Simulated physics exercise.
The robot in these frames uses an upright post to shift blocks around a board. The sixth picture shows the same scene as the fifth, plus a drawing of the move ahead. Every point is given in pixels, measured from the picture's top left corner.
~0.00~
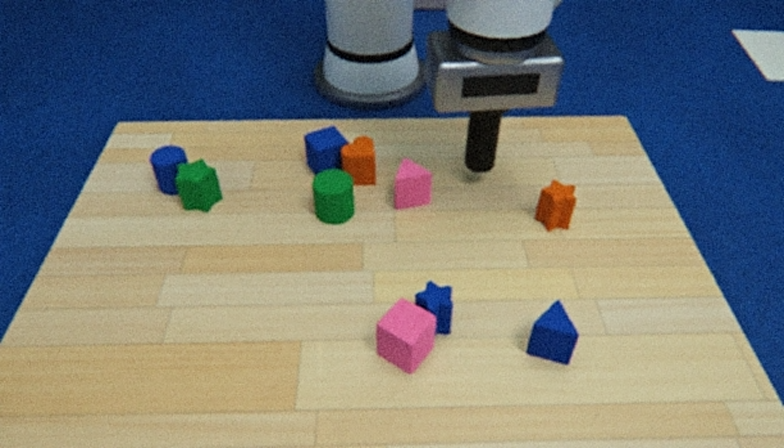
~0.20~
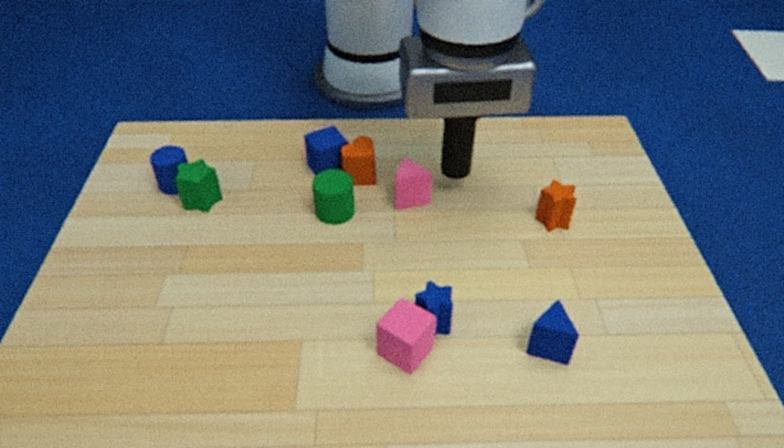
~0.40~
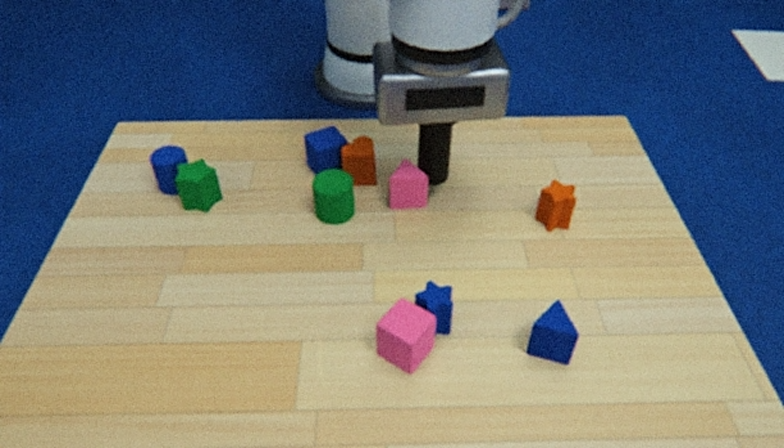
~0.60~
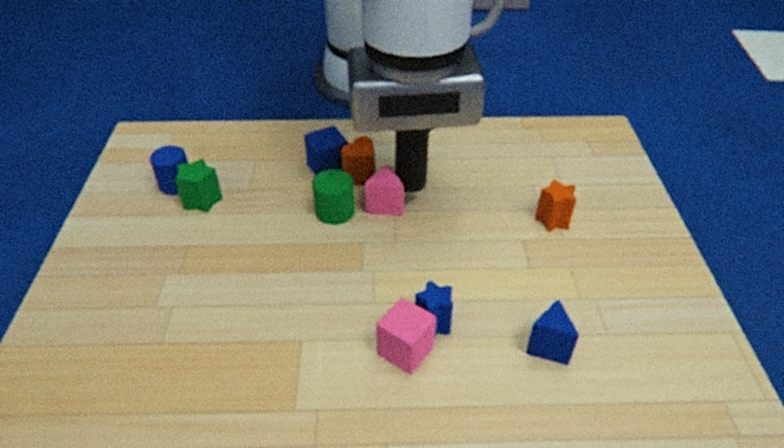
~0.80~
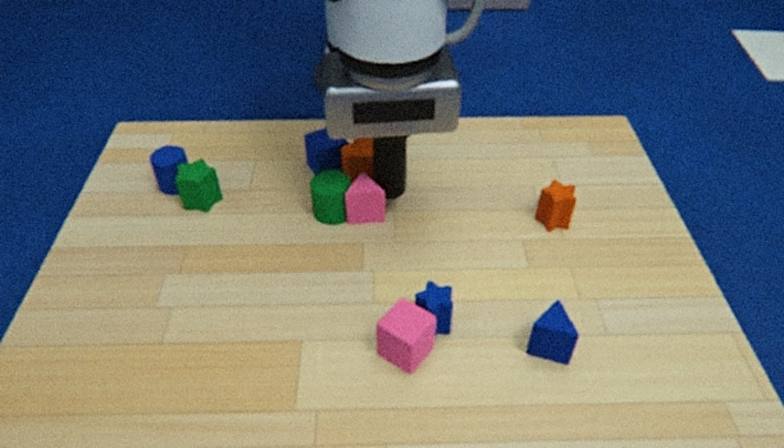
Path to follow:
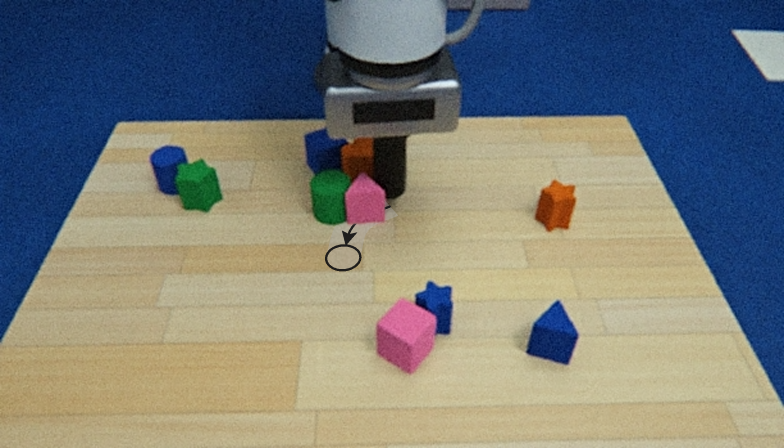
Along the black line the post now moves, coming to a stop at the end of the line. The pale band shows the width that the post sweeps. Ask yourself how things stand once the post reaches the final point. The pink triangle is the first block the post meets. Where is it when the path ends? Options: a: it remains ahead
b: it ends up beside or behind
The answer is b.
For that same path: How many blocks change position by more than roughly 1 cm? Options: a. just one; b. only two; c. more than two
The answer is b.
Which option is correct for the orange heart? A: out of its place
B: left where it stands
My answer is option B.
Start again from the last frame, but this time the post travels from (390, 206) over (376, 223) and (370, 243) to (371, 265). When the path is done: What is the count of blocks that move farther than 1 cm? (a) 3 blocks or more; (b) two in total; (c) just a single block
Answer: C.
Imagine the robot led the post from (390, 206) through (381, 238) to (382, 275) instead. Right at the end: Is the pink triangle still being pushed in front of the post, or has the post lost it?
Most likely the pink triangle slides off.
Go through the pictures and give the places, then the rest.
In the first frame, lower end of the post (479, 165), tops of blocks, green disc (333, 181), orange heart (360, 147), pink triangle (411, 169).
In the second frame, post (455, 171), blocks as before.
In the third frame, post (433, 178), pink triangle (408, 171).
In the fourth frame, post (411, 184), pink triangle (385, 177).
In the fifth frame, post (390, 190), green disc (330, 181), orange heart (360, 147), pink triangle (364, 185).
The drawn path runs from (390, 206) through (364, 217) and (348, 235) to (343, 258).
The first path, step by step. Halfway along, post (353, 209); green disc (313, 185); pink triangle (327, 207).
At the end, post (342, 241); green disc (313, 185); orange heart not moved; pink triangle (311, 219), turned 35° clockwise.
